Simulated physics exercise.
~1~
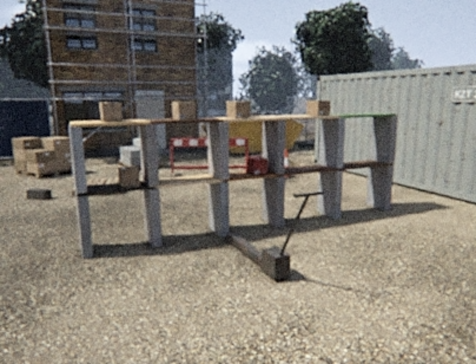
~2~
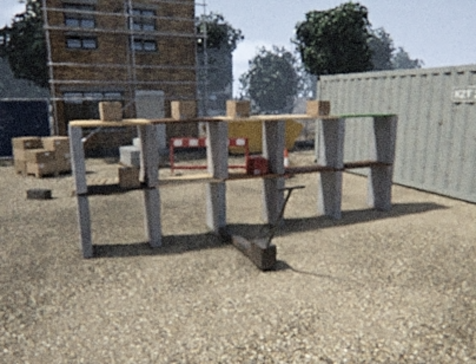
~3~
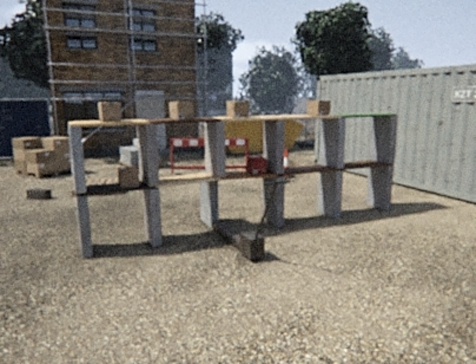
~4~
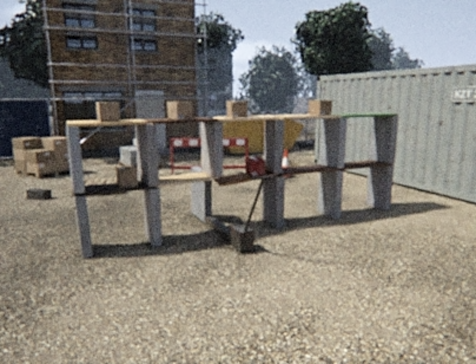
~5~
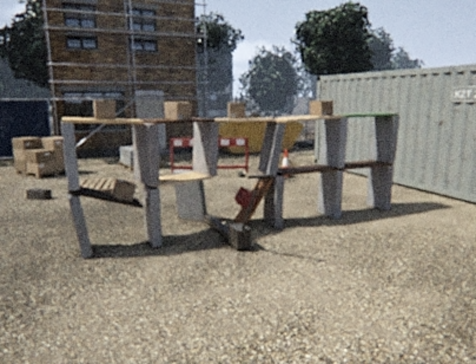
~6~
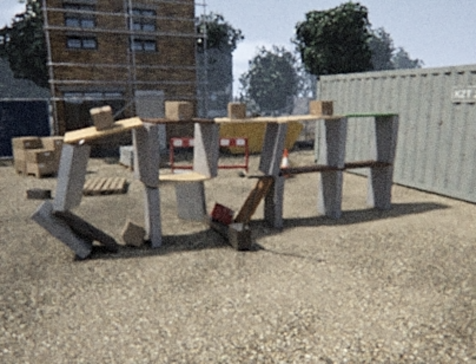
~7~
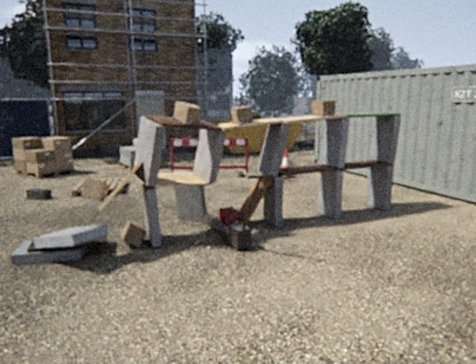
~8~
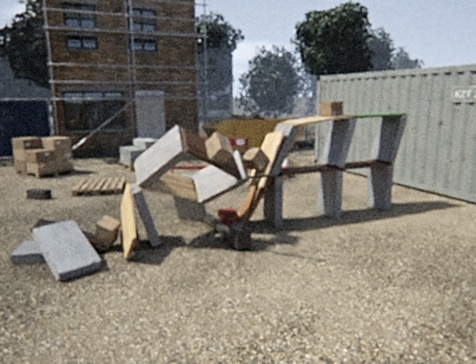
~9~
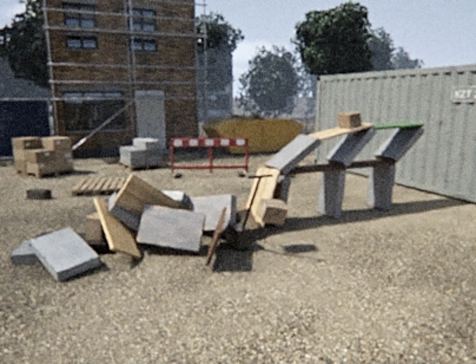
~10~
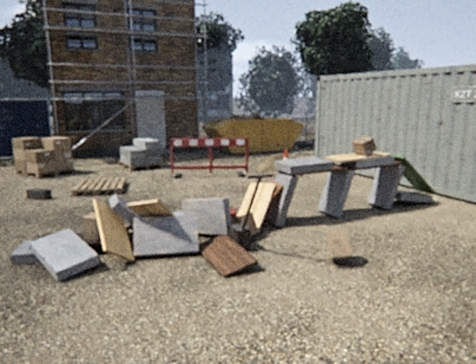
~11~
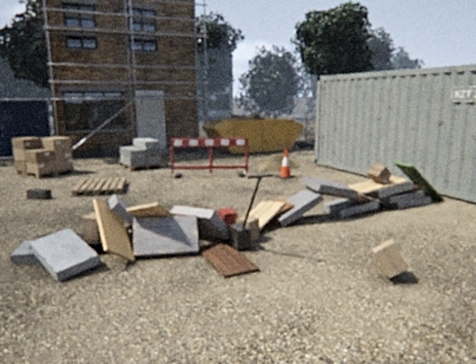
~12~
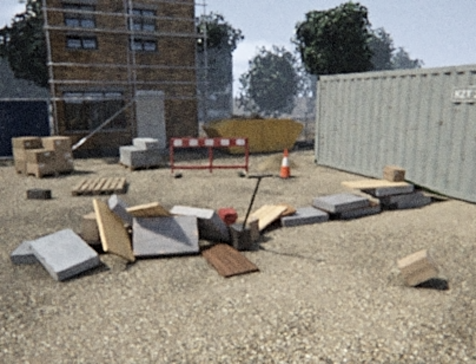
A long-handled jack slid in under a two-tier row of grey blocks and boards, the red box dropped as the middle sagged, then the left end crumpled and the right side toppled after it, leaving everything in a low heap.
